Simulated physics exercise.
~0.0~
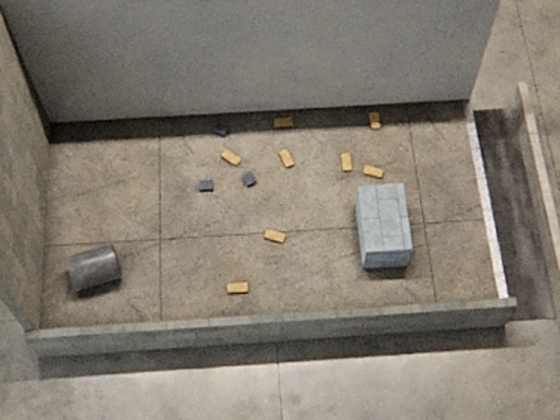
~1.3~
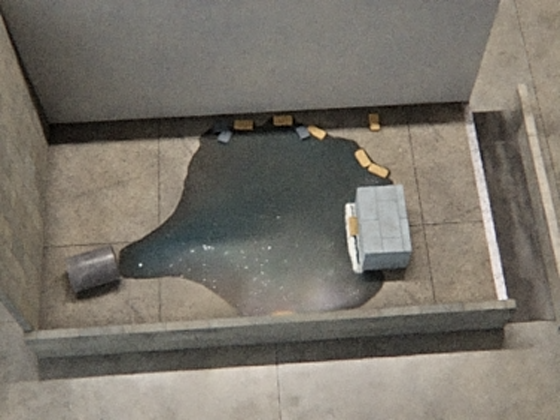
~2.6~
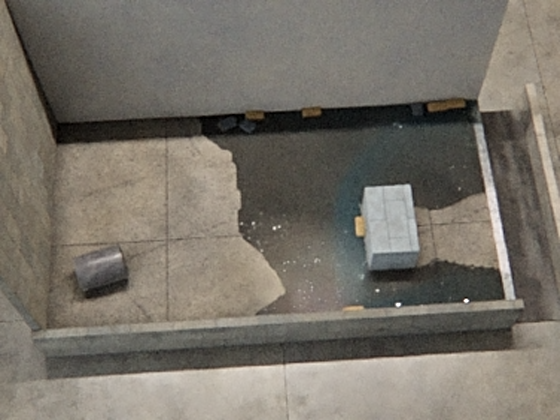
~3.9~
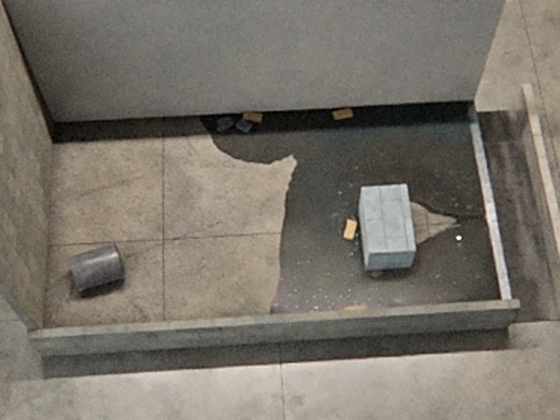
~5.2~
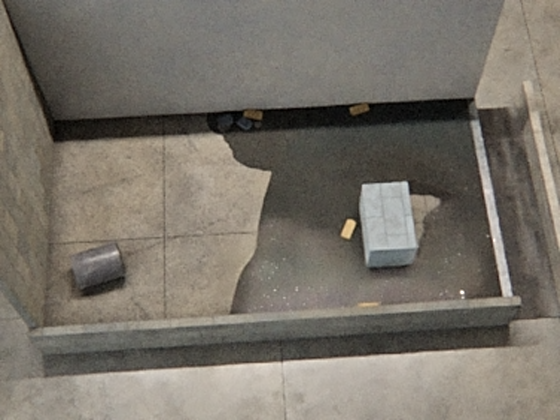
On a walled concrete workshop floor, dark water spreads from a grey cylinder at left, sweeping small yellow and dark blocks toward the back wall and right side, then drains from the left, leaving a wet right half around a pale box with a few pieces still in view.
